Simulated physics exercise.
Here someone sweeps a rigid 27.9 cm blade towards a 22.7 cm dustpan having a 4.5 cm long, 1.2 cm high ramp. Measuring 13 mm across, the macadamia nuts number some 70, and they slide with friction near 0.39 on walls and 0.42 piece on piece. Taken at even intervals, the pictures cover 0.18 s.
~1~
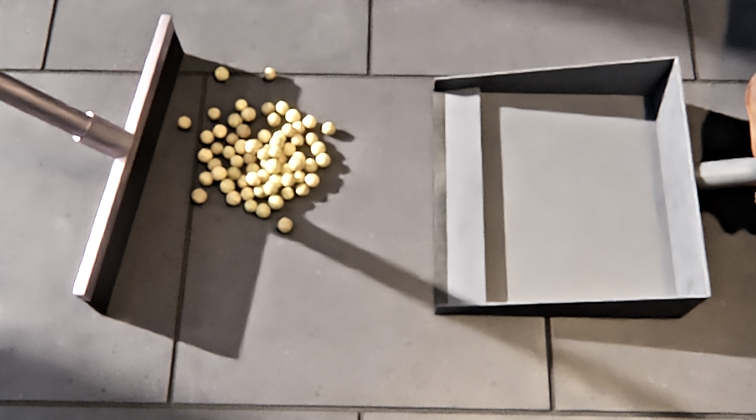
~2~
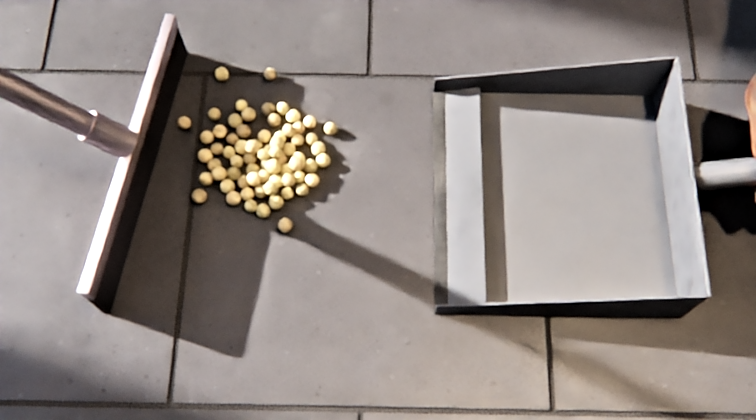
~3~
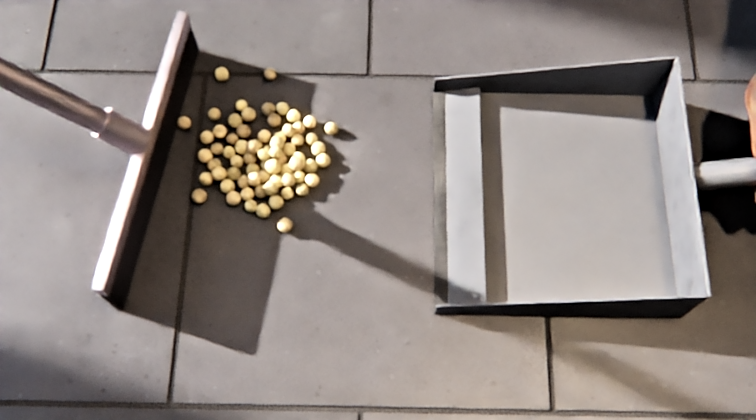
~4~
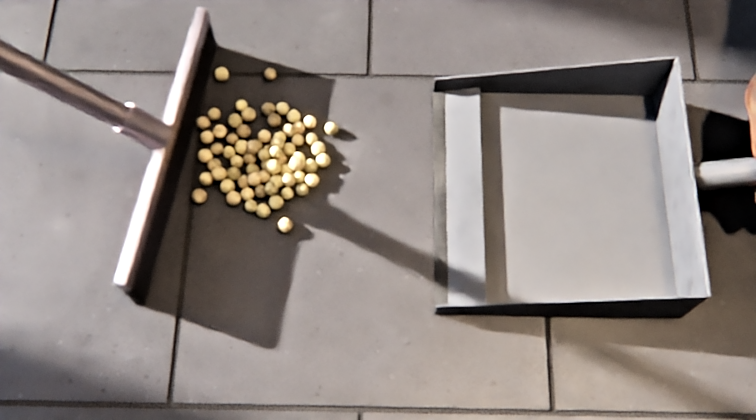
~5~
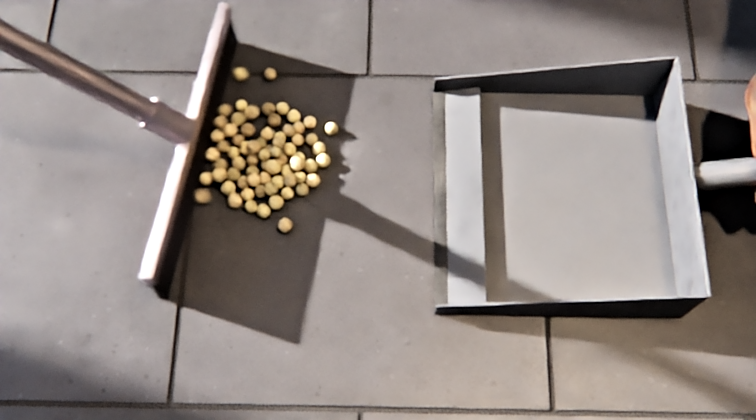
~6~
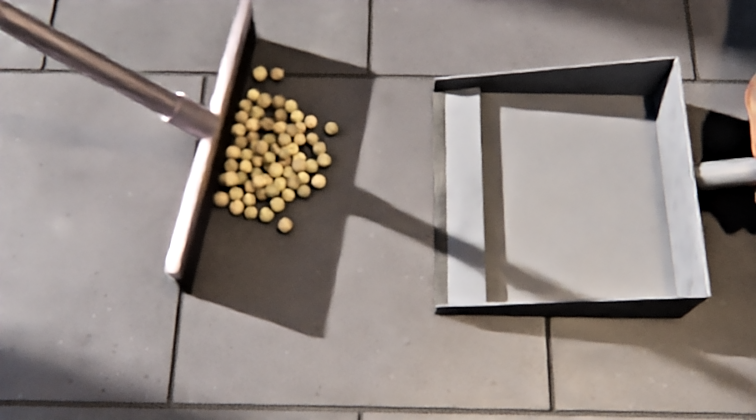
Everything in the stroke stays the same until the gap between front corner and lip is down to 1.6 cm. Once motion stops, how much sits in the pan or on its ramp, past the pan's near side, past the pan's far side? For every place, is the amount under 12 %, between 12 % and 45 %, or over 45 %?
At the end, in the pan or on its ramp: A middling portion; past the pan's near side: A slim portion; past the pan's far side: A middling portion.
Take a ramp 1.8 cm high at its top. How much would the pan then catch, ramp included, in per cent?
Then around 20 percent, ramp counted.
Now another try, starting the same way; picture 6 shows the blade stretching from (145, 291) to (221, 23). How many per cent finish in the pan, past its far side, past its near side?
Per cent by place - pan 30, far side 10, near side 0.
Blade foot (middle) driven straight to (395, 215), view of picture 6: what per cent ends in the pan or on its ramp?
Roughly 40 percent.
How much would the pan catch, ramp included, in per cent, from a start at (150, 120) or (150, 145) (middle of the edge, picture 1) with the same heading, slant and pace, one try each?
Around 20 percent, then around 20 percent.
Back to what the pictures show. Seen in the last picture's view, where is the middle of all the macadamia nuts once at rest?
Estimated resting centre: Around (433, 160).
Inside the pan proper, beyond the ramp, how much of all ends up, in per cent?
Estimate: About 5 %.
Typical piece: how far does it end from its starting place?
Median: Approx. 18 cm.
Then, 0.16 s after the last picture, middle of the blade 11 cm from the lip; 0 % over the lip, far side 5 %, near side 0 %.
Then, 0.26 s after the last picture, middle of the blade 6 cm from the lip; 0 % over the lip, far side 15 %, near side 0 %.
Then, 0.50 s after the last picture, middle of the blade 4 cm from the lip; 35 % over the lip, far side 15 %, near side 0 %.
In the end, pan 25 %, near side 0 %, far side 15 %, in front of the lip or behind the blade 55 %.
